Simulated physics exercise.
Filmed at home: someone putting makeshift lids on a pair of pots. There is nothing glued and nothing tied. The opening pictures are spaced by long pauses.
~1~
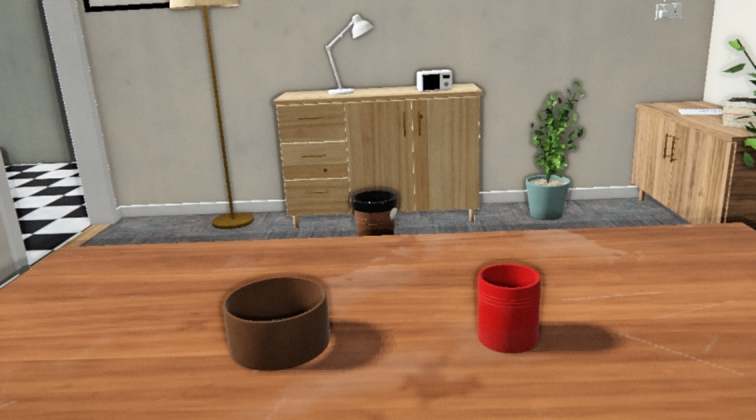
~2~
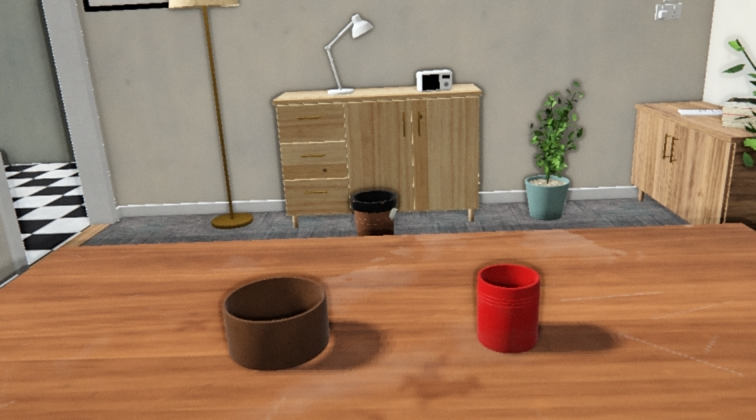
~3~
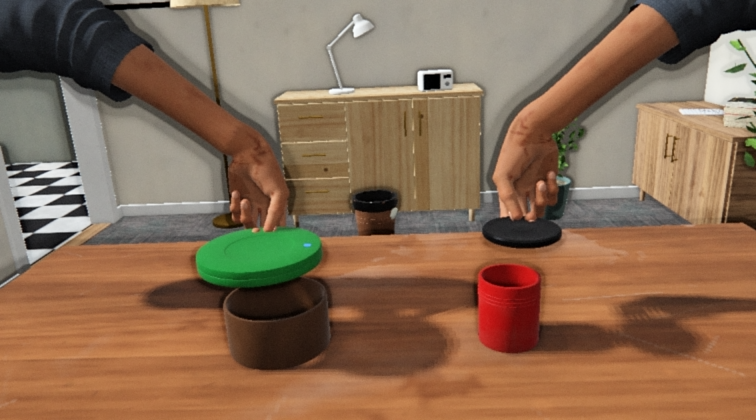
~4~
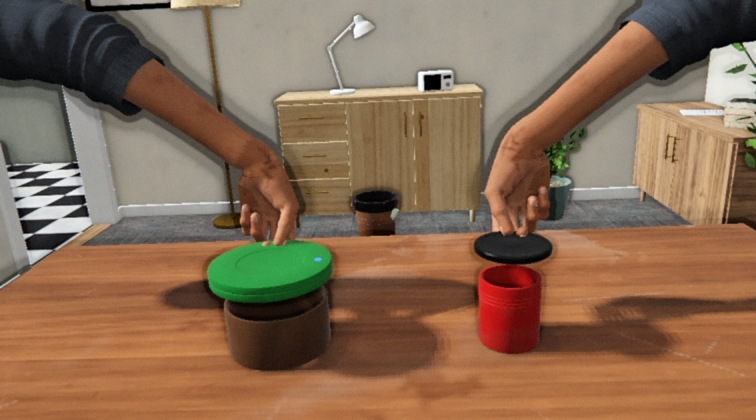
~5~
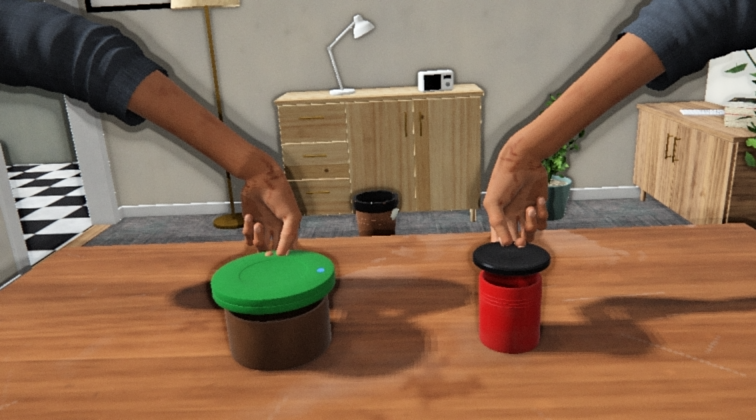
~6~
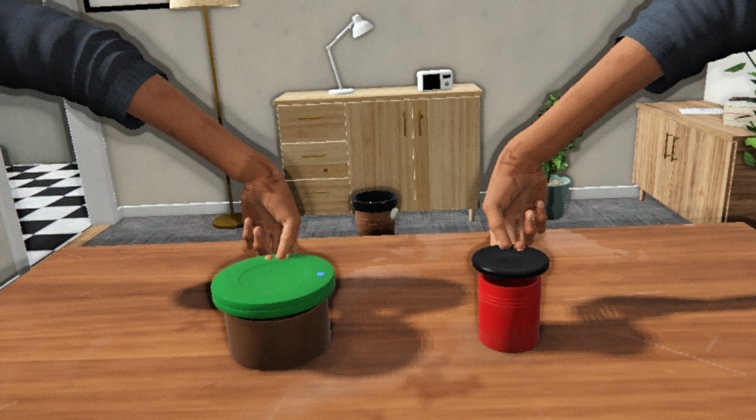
A wide brown pot on the left and a narrower red one on the right stand open on a wooden table, seen from a fixed view slightly above. Behind them are a wooden cabinet with a white lamp, a floor lamp and a potted plant. Two hands appear, lowering a green lid onto the brown pot and a black lid onto the red one, fingers still touching both.
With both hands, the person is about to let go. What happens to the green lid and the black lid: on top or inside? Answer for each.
What you get is the green lid sitting on top and the black lid sitting on top.
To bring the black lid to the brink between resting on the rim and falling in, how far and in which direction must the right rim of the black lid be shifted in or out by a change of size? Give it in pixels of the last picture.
Shift: Roughly 12 pixels left.
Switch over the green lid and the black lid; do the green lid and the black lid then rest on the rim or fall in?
Swapped, the green lid is held up and the black lid slides in.
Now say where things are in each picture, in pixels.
Right cup (508, 307), in the first frame.
Left mug (277, 321), in the second frame.
Still on the way; green lid (260, 254); right cup (509, 307), in the third frame.
Still on the way; black lid (512, 247); left mug (279, 321), in the fourth frame.
Still on the way; green lid (274, 279); right cup (510, 307), in the fifth frame.
In place, still held; green lid (274, 283); black lid (510, 261); left mug (279, 322), in the sixth frame.
Then, 0.10 s after the last picture, green lid moving near (275, 290); black lid moved a little near (510, 273).
Then, 0.16 s after the last picture, green lid moving near (275, 290); black lid moving near (510, 272).
At rest, the green lid rests on the rim, near (275, 290); the black lid rests on the rim, near (510, 272).
